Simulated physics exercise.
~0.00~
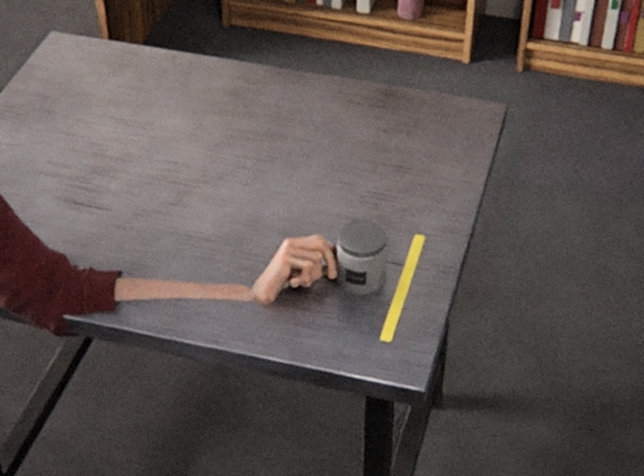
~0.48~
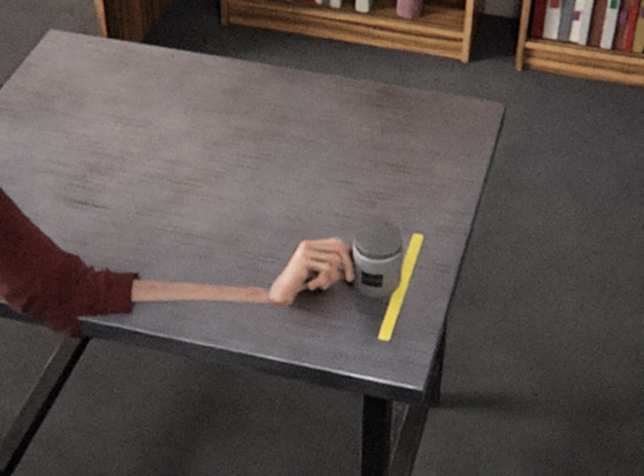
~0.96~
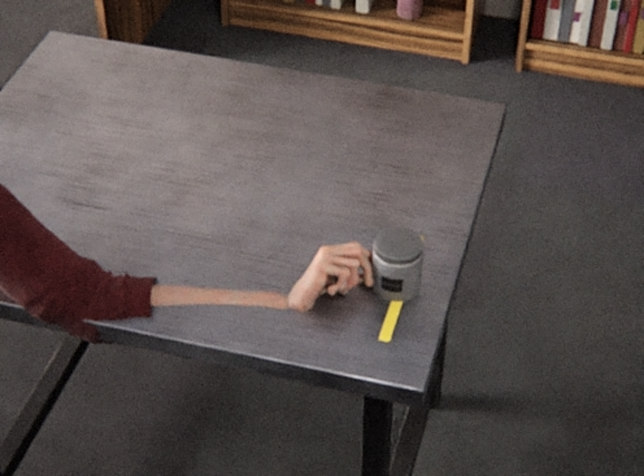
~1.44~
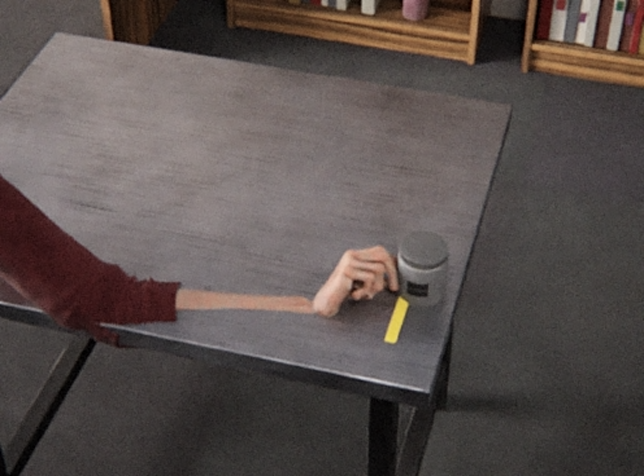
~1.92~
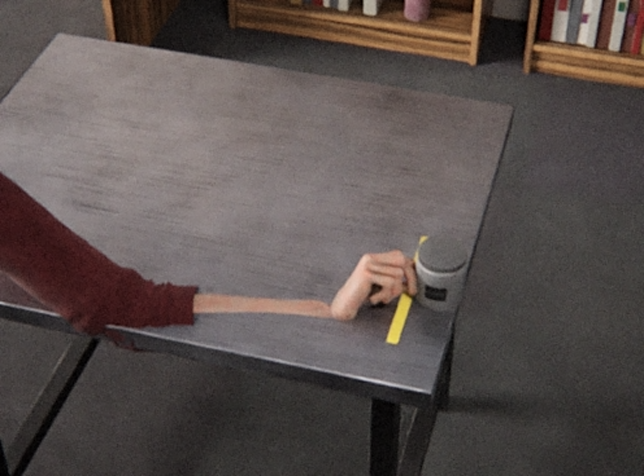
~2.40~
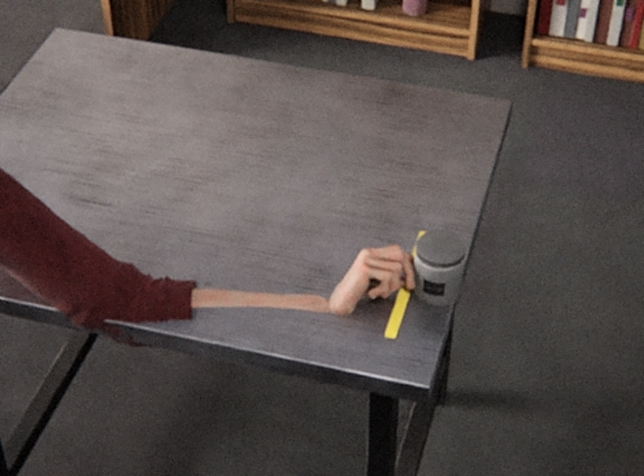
A hand in a maroon sleeve pushing a grey jar rightward across a yellow tape mark and stopping, the jar still on the table.
